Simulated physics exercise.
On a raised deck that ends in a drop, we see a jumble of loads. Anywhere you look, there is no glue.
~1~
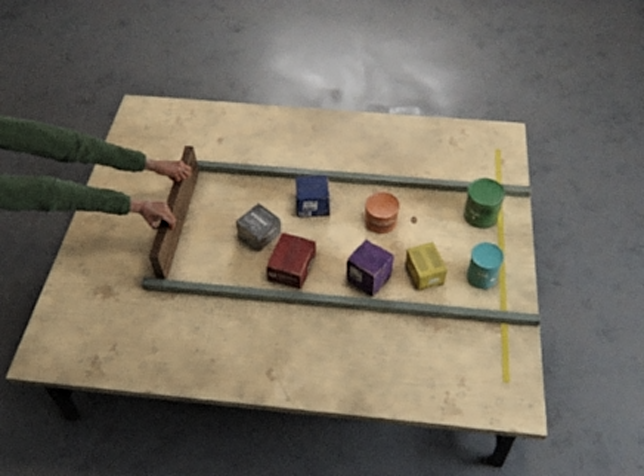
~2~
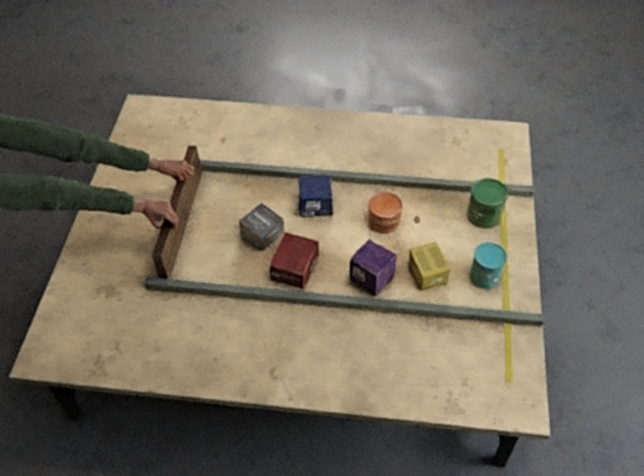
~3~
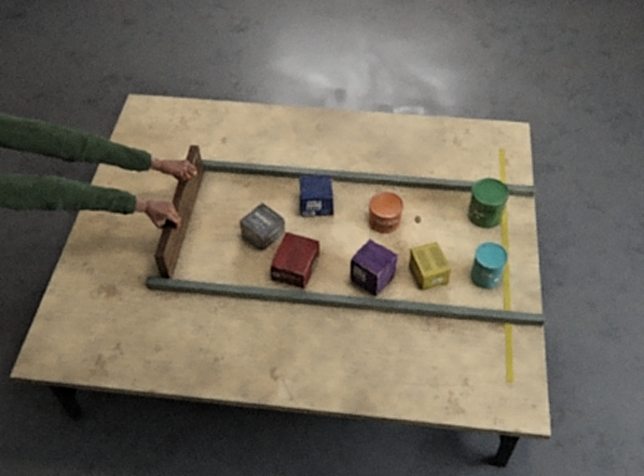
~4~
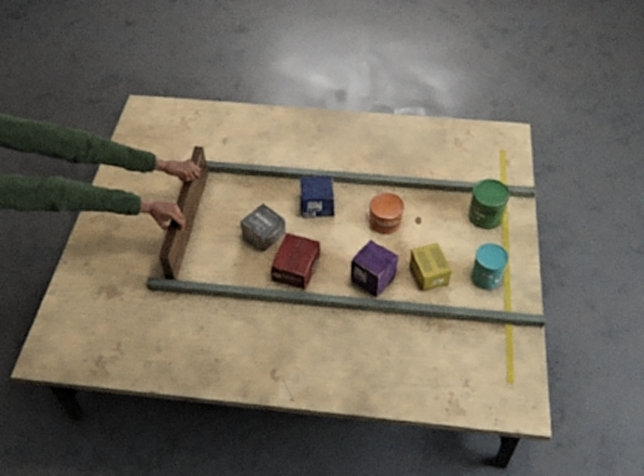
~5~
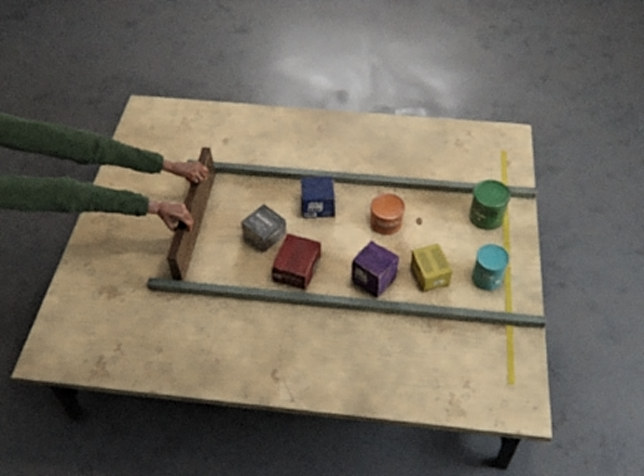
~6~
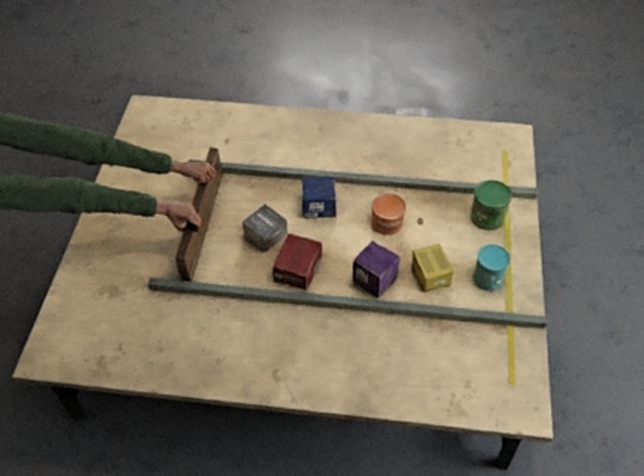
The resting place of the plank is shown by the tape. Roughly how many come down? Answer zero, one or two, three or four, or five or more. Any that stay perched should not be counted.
Five or more.
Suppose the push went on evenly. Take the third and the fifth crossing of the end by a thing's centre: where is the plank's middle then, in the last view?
The middle sits near (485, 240) at the first moment and near (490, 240) at the second.
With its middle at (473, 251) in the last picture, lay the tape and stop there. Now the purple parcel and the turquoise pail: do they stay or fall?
The purple parcel remains in place, the turquoise pail goes down.
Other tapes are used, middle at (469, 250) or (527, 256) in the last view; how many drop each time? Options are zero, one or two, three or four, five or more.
In turn: Either one or two; five or more.
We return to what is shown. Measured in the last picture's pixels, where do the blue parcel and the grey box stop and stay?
Roughly (526, 214), and the other roughly (526, 243).
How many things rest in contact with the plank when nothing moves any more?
The number is 3.
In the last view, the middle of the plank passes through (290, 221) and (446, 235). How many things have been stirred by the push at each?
So far 2, and 8 at the second.
Soon after, none off yet; turquoise pail at rest near (491, 268); green pail at rest near (490, 206); yellow tote at rest near (432, 268).
After that, none off yet; turquoise pail at rest near (491, 268); green pail at rest near (490, 206); yellow tote displaced a little near (451, 266).
And then, none off yet; turquoise pail displaced about its own width near (540, 271); green pail displaced a little near (503, 205); yellow tote displaced well along near (504, 262).
In the end, the number that fall off is five or more; gone, purple parcel, orange pail, yellow tote, green pail and turquoise pail.
